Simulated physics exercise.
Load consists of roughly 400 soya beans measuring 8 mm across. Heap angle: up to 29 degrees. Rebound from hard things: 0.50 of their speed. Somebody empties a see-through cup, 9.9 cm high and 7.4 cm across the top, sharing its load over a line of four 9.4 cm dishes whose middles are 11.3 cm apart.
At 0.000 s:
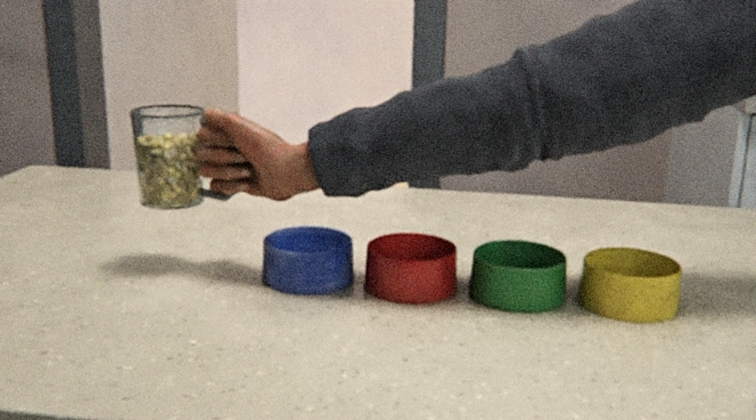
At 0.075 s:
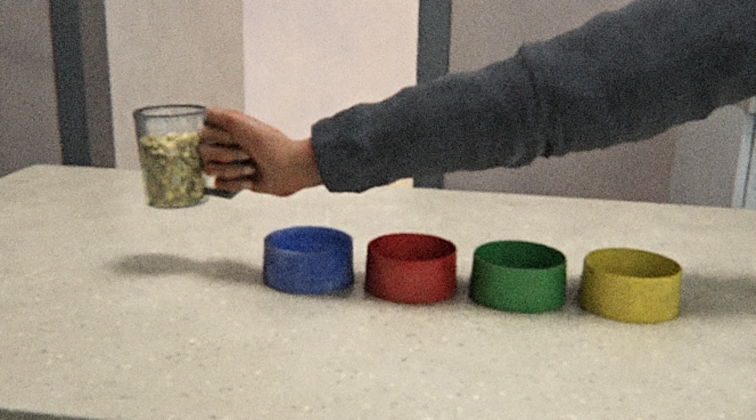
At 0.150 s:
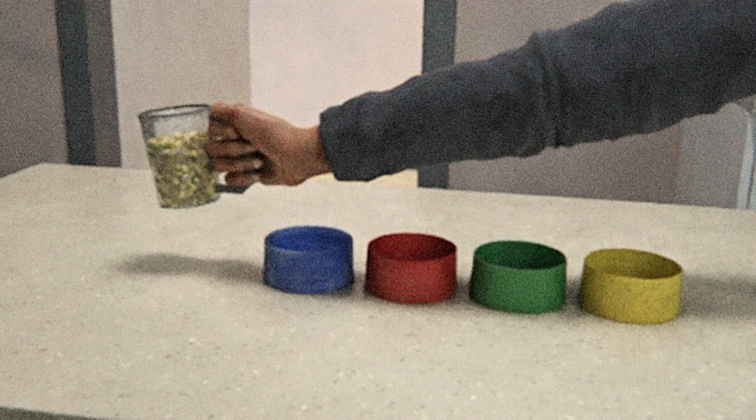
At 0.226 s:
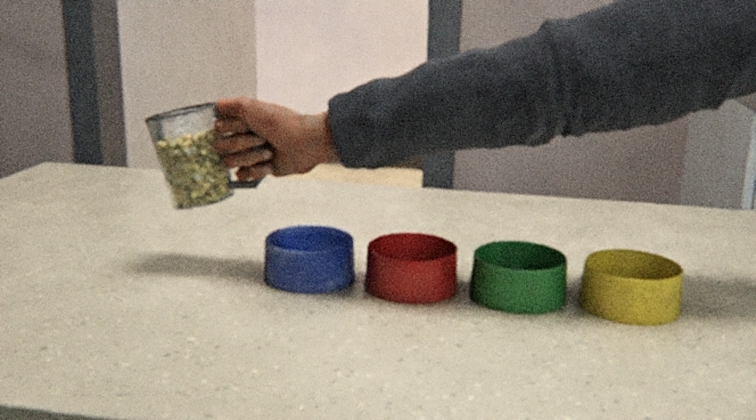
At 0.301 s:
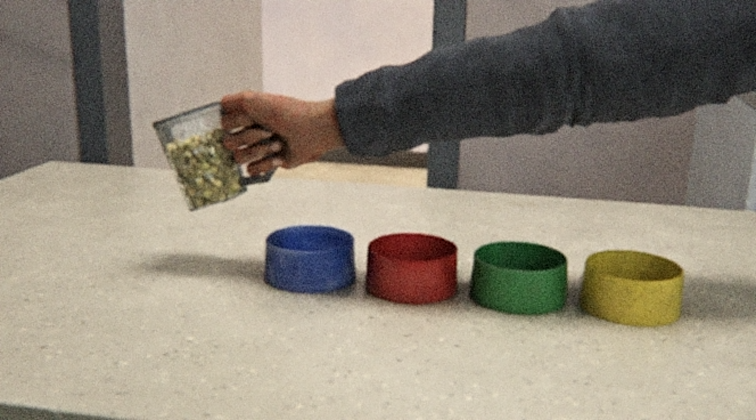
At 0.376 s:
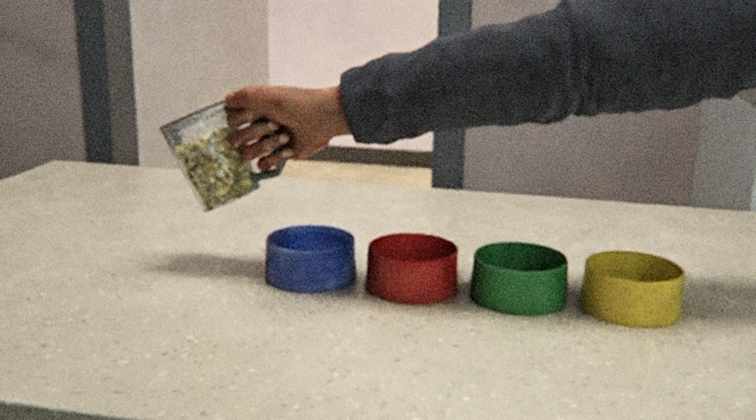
Hand tilting a clear cup of small pale pieces while moving it slightly right, behind blue, red, green and yellow dishes.
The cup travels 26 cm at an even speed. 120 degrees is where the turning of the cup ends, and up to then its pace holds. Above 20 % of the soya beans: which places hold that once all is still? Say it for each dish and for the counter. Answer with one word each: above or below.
Red below, blue above, green below, yellow below, counter below.
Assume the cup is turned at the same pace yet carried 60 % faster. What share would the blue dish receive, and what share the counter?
The shares would then be blue 50 and counter 50.
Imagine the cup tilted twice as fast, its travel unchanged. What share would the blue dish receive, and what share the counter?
That gives blue 0 with 100 for the counter.
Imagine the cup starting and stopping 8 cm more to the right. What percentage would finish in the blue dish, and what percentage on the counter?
Blue 10, counter 20.
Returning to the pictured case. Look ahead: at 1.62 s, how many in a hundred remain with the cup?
About 45 %.
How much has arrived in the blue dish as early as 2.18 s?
Near 95 per cent so far.
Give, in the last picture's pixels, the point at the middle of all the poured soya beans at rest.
Near (315, 256).
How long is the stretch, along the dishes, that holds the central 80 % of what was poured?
Spread: Around 6 cm.
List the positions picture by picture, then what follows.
In the first picture, cup at (170, 157), tilt 0 degrees, lip at (135, 109), moved 0.0 cm; middle of the pieces at (174, 164); blue dish at (308, 239); red dish at (412, 247); green dish at (520, 255); yellow dish at (632, 263).
In the second picture, cup at (174, 156), tilt 2 degrees, lip at (138, 110), moved 0.3 cm; middle of the pieces at (177, 163).
In the third picture, cup at (183, 156), tilt 7 degrees, lip at (143, 113), moved 1.2 cm; middle of the pieces at (187, 163).
In the fourth picture, cup at (193, 156), tilt 13 degrees, lip at (150, 118), moved 2.2 cm; middle of the pieces at (198, 163).
In the fifth picture, cup at (203, 157), tilt 19 degrees, lip at (157, 122), moved 3.2 cm; middle of the pieces at (208, 163).
In the sixth picture, cup at (213, 157), tilt 25 degrees, lip at (165, 127), moved 4.2 cm; middle of the pieces at (218, 162); blue dish at (311, 238); red dish at (413, 247); green dish at (521, 257); yellow dish at (634, 267). The cup turns about 80 degrees a second and travels 13 cm a second.
After 1.12 s, tilt 83 degrees; cup holds 100 %.
Then, at 1.62 s, tilt 120 degrees; cup holds 45 %, blue 50 %.
After 2.18 s, tilt 120 degrees; cup holds 0 %, blue 95 %.
By 2.5 s all is still; red 0 %, blue 95 %, green 0 %, yellow 0 %, counter 5 %.
